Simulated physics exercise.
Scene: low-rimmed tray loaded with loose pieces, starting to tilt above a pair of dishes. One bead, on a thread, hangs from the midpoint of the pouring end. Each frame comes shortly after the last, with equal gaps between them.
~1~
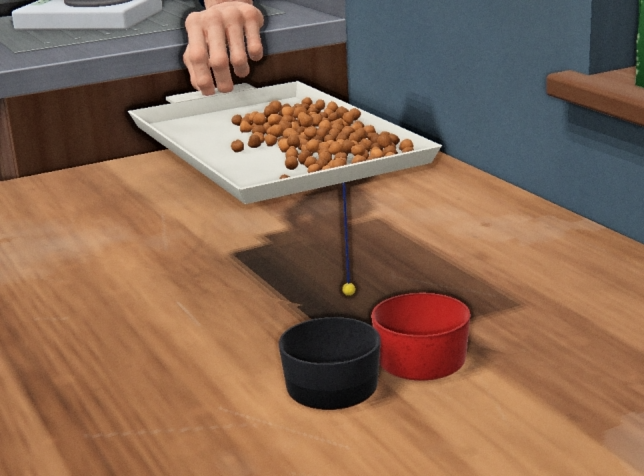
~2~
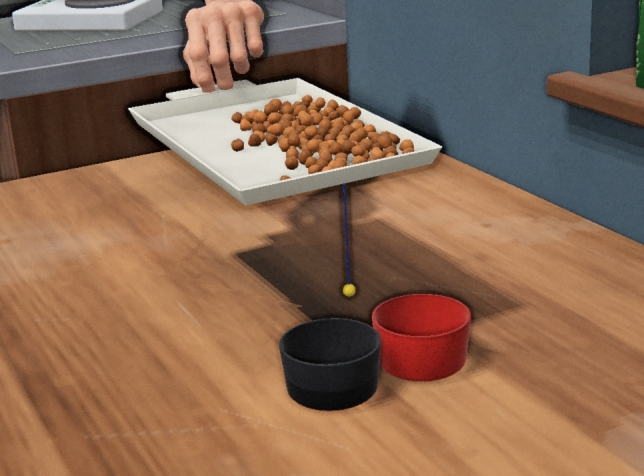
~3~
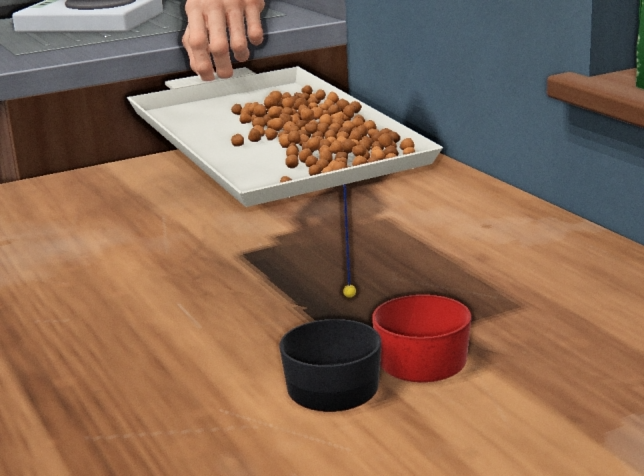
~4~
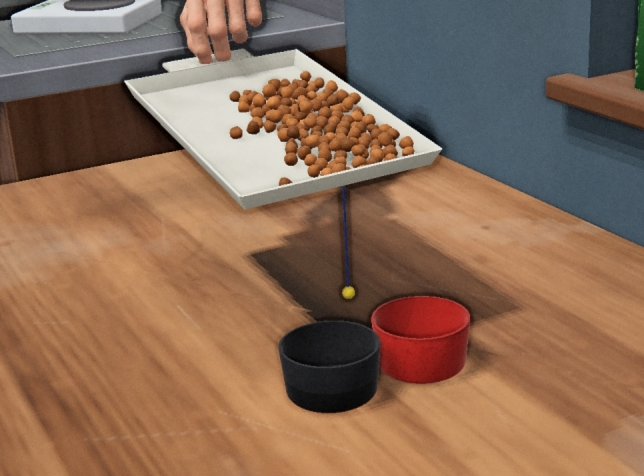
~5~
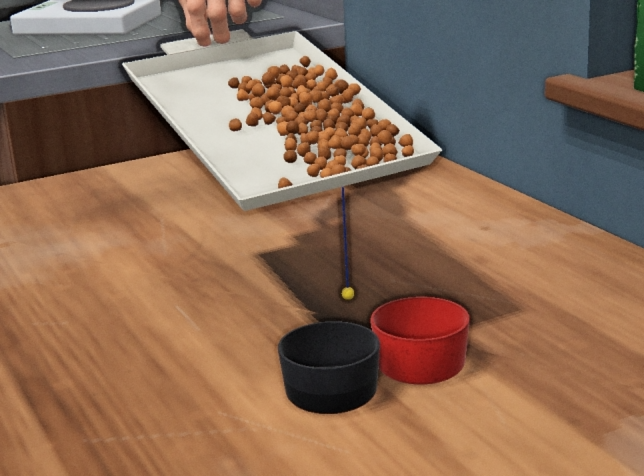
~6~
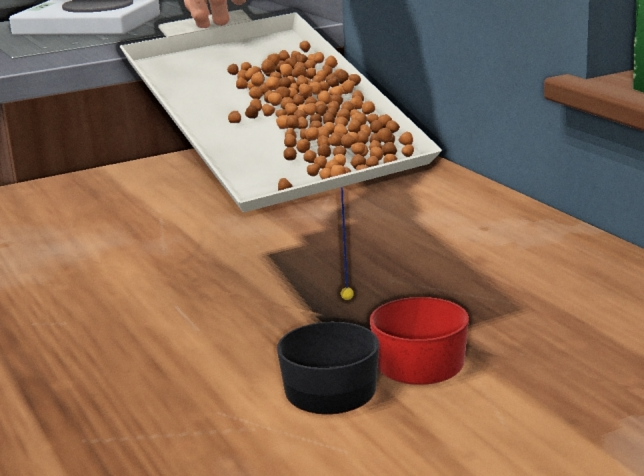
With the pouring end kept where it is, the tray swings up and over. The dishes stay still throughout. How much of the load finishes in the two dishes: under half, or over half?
Over half.
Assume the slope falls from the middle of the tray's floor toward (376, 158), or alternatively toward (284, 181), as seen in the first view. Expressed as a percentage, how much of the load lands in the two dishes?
First some 30, then 50 per cent.
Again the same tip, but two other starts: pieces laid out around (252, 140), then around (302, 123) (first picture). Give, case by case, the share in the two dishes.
Estimate: 70 % first, 60 % second.
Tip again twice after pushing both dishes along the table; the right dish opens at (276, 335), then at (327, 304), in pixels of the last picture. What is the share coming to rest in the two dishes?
20, then 0 %.
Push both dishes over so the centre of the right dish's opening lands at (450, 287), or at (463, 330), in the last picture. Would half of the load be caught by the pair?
The pair would catch the lesser share the first time and the lesser share the second time.
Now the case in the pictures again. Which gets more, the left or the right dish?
Well, that is left of the pair.
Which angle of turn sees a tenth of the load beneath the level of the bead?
Near 70 degrees.
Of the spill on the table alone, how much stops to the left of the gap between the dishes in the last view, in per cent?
Estimate: About 70 in every hundred.
Shortly afterwards, tray tipped steeply; the bulk on the tray; only a few in the left dish; only a few outside both; a little in the air.
Next, tray tipped right over; a little on the tray; near a quarter in the left dish; a little in the right dish; near a quarter outside both; near a quarter in the air.
Some moments later, tray tipped past a quarter turn; near half in the left dish; near a quarter in the right dish; near a third outside both.
In the end, tray tipped past a quarter turn; near half in the left dish; near a quarter in the right dish; near a third outside both.
